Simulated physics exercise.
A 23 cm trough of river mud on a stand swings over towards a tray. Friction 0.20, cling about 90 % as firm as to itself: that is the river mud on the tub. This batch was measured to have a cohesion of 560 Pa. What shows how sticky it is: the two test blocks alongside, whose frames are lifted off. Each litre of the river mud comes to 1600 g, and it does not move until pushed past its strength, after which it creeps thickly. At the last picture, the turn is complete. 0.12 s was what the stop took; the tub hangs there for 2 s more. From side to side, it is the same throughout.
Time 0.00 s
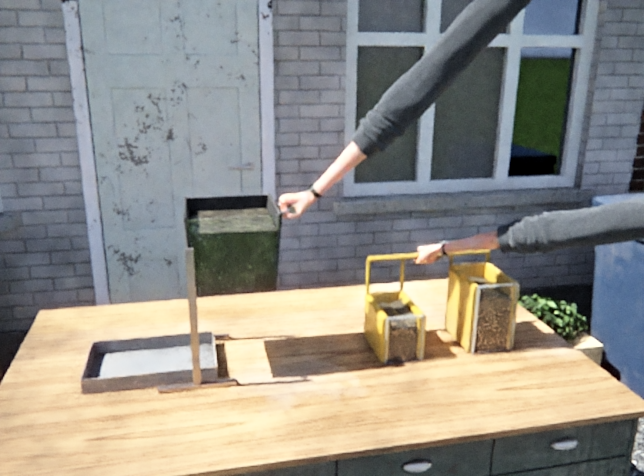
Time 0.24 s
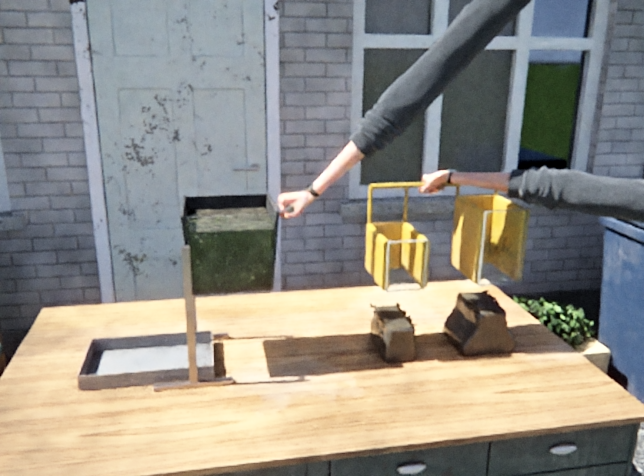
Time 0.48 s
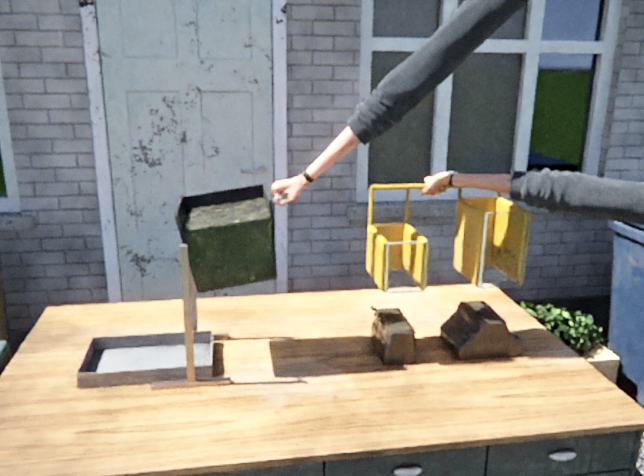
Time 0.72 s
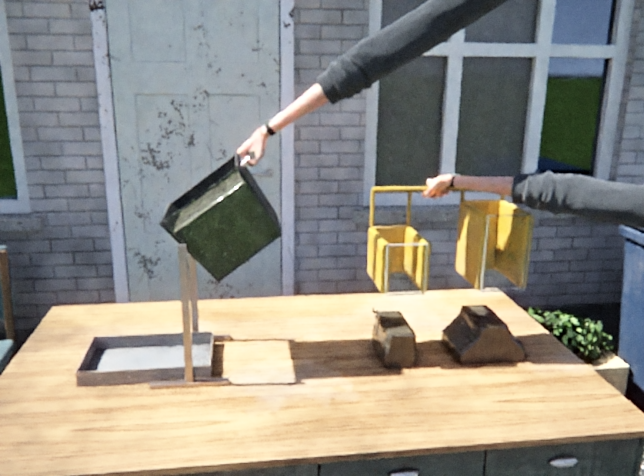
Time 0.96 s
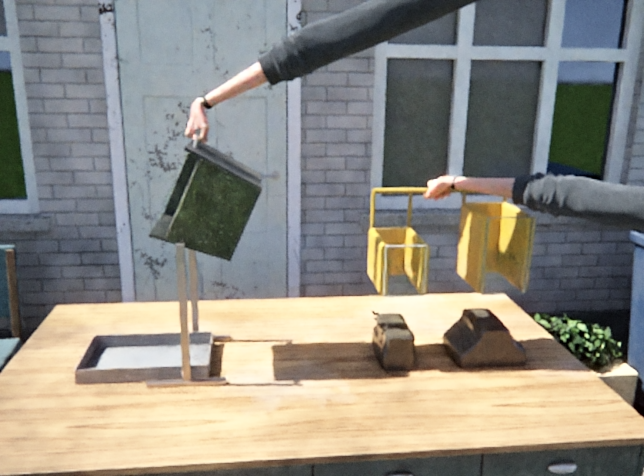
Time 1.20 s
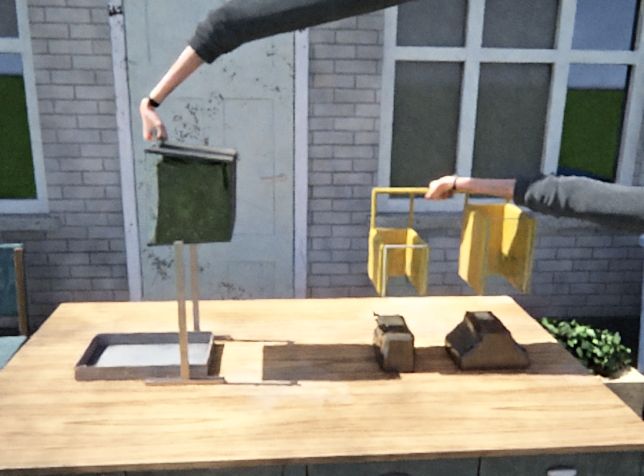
Outside a brick house, at a wooden table, a hand lifts yellow moulds off two dark blocks of mud, and the right one sags lower and wider while the left keeps its height. Another hand swings a dark green tub leftward above a shallow tray until it lies on its side.
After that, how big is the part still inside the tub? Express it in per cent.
I would say roughly 46 per cent is still inside.
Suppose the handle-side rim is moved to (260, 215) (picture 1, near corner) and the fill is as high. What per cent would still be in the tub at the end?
In that case close to 70 %.
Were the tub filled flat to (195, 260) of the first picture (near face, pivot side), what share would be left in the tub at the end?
I'd guess around 90 in a hundred.
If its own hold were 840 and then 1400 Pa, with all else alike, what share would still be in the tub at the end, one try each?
Try one gives 65 per cent, try two gives 100 per cent.
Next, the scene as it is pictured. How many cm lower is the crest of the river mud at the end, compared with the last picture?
Roughly 12 cm.
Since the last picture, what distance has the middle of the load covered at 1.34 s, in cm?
The distance comes to some 5 cm.
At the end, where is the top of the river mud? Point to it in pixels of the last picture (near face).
Around (198, 207).
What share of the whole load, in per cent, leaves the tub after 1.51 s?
About 16 percent.
After 1.34 s, the tub is at 88 degrees and holds 90 %.
After 1.51 s, the tub is at 88 degrees and holds 61 %.
After 1.68 s, the tub is at 88 degrees and holds 48 %.
After 1.85 s, the tub is at 88 degrees and holds 46 %.
After 3.20 s, at the end, the tub is at 88 degrees and holds 46 %.
